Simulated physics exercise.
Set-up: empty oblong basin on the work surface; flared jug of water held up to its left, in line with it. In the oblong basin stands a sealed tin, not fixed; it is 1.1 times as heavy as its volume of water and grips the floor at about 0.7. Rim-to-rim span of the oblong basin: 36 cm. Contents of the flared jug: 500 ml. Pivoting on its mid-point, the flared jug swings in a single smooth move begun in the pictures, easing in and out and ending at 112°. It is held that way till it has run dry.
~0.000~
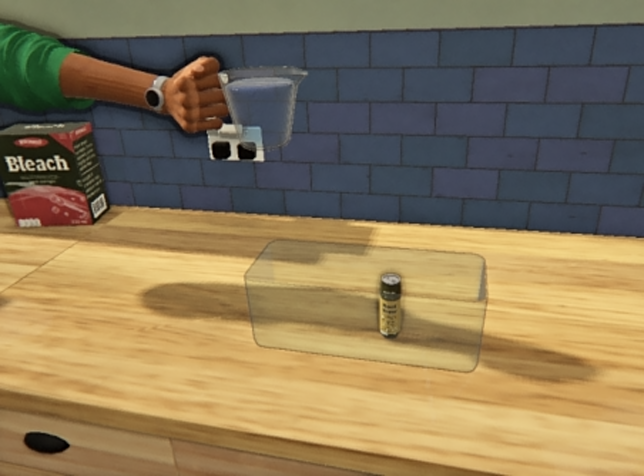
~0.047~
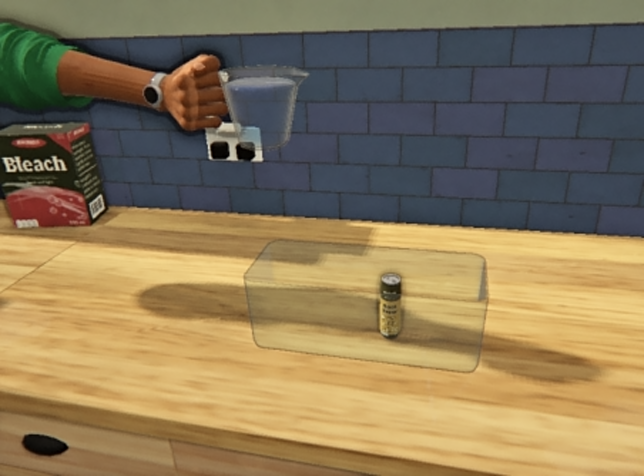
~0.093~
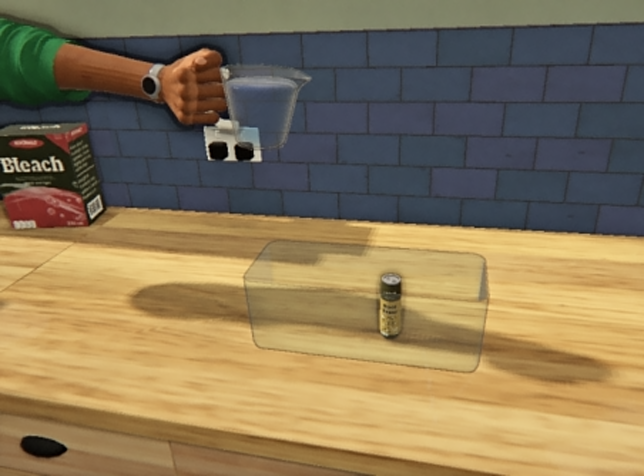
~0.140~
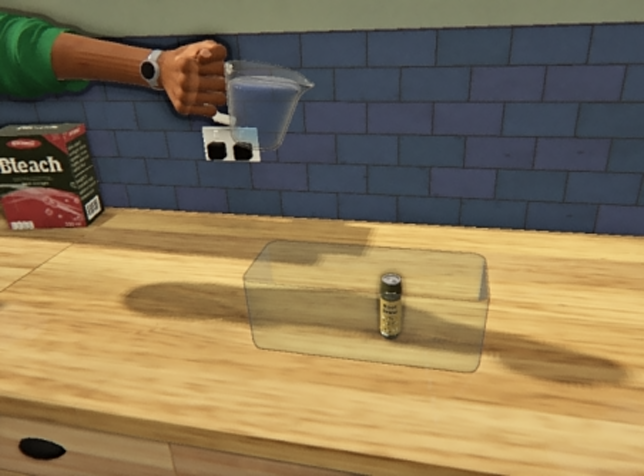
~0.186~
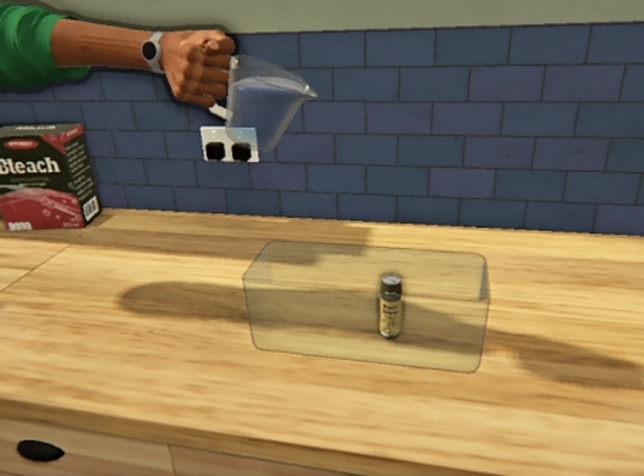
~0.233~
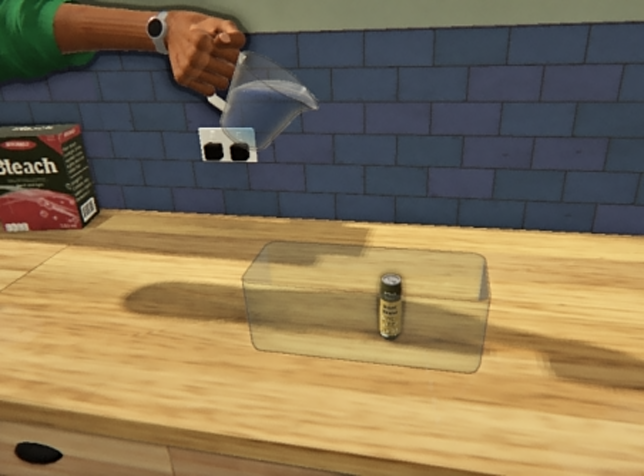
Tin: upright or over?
It tips.
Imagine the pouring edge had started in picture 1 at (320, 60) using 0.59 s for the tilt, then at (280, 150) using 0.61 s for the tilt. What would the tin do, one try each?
The tin overturns the first time and stays vertical the second time.
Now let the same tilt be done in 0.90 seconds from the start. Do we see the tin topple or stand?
In that case the tin overturns.
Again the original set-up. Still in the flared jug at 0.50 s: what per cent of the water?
About 34 per cent.
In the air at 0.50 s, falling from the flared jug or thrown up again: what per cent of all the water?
Estimate: Some 52 % of the total.
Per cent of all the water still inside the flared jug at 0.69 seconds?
About 2 % is still there.
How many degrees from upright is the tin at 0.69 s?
Some 20°.
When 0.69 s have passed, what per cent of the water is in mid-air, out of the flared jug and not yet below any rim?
Around 20 per cent of the liquid is in flight.
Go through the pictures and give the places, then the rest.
The first picture shows tilt 0°; pouring edge (307, 73); surface from (230, 83) to (296, 83); the oblong basin's rim runs from (258, 259) to (486, 278); the tin's top is at (391, 281).
The second picture shows tilt 2°; pouring edge (308, 74); surface from (229, 82) to (297, 83).
The third picture shows tilt 6°; pouring edge (311, 78); surface from (230, 80) to (298, 84).
The fourth picture shows tilt 14°; pouring edge (314, 85); surface from (233, 80) to (302, 87).
The fifth picture shows tilt 24°; pouring edge (317, 96); surface from (235, 82) to (308, 89).
The sixth picture shows tilt 36°; pouring edge (318, 108); surface from (233, 92) to (315, 100); 2 per cent is over the edge.
By 0.50 s the tilt is 103° and 34 per cent is still to pour; the tin stands where it began.
By 0.69 s the tilt is 112° and 2 per cent is still to pour; the tin leans 19°.
By 0.89 s the tilt is 112° and 0 per cent is still to pour; the tin lies on its side.
By 1.11 s the tilt is 112° and 0 per cent is still to pour; the tin lies on its side.
At rest the tin lies on its side.
